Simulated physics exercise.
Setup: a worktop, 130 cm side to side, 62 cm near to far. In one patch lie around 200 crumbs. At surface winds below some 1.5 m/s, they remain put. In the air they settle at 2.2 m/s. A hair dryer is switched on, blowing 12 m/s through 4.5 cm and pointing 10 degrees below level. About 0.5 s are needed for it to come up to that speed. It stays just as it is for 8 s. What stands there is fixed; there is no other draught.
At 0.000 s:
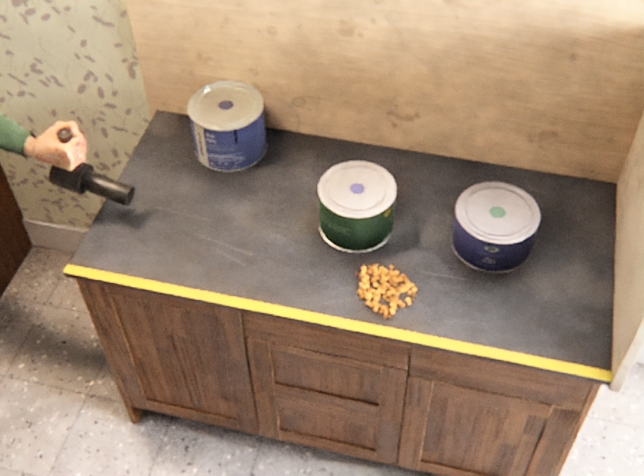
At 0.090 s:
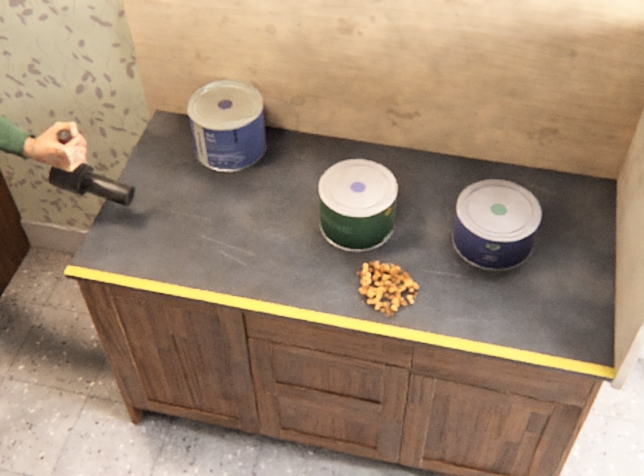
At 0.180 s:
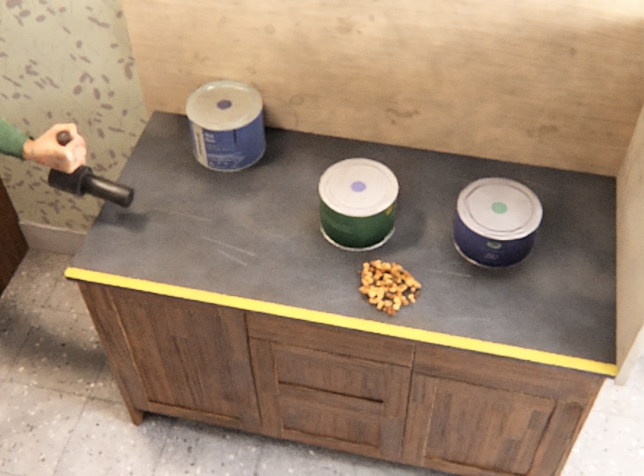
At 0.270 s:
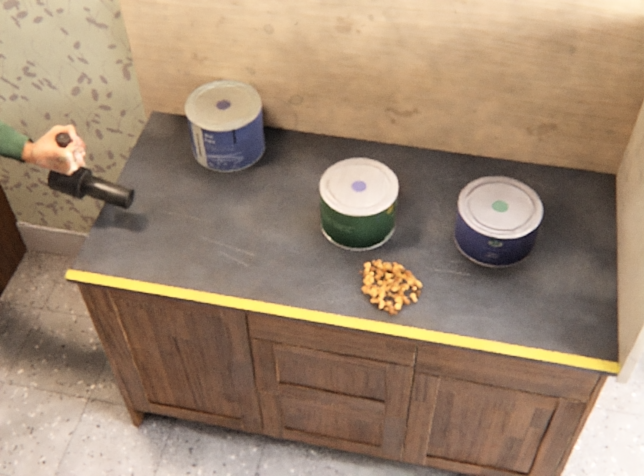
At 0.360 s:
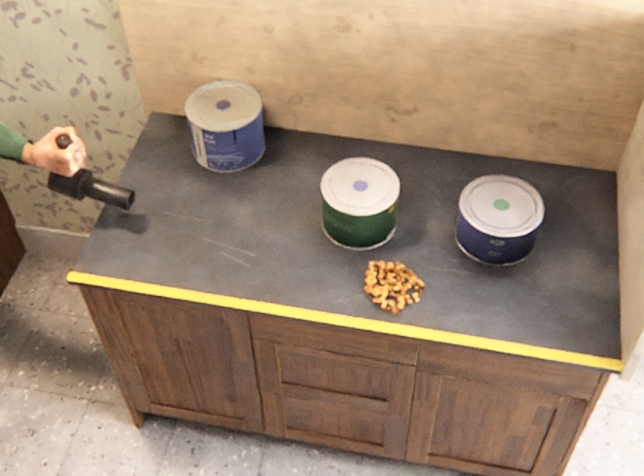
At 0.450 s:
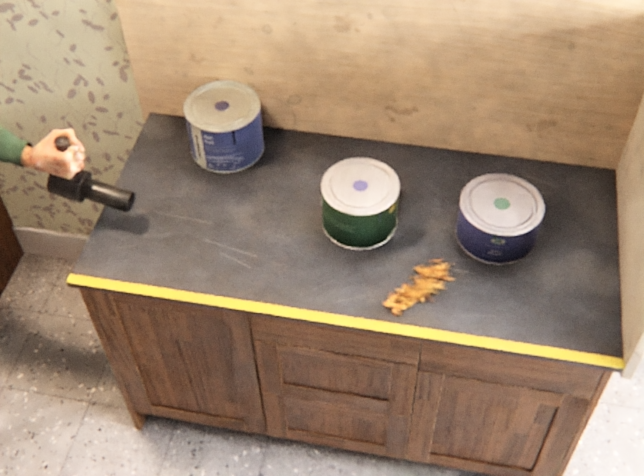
The clip opens on a dark countertop with three large tins and a small pile of orange-brown crumbs, while a hand at the left holds a black hair dryer pointed across it. The crumbs stay still for most of the clip, then most shift rightward into a slanted, stretched patch as the tins stay put.
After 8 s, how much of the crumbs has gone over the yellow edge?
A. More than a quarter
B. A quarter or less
More than a quarter (A).
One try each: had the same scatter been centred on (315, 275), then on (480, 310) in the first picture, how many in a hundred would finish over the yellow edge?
In turn: 80 per cent, 80 per cent.
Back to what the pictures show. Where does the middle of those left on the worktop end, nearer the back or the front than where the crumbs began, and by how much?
To the far end, near enough 50 cm.
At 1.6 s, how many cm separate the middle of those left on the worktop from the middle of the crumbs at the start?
Measured offset: Approx. 55 cm.
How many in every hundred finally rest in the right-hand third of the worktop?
Roughly 20 in a hundred.
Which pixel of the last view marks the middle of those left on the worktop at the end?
Centre: Approx. (616, 168) px, last frame.
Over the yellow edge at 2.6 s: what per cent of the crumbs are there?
It comes to around 70 %.
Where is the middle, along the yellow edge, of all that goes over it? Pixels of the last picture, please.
Roughly at pixel (532, 355).
After 1.6 s, 34 % are on the move or not yet settled, 60 % are over the yellow edge; the middle of those still in play is near (619, 295).
After 2.6 s, 24 % are on the move or not yet settled, 68 % are over the yellow edge; the middle of those still in play is near (615, 167).
After 4.4 s, 18 % are on the move or not yet settled, 70 % are over the yellow edge; the middle of those still in play is near (616, 168).
After 8.0 s, at the end, 76 % are over the yellow edge; the middle of those still in play is near (616, 168).
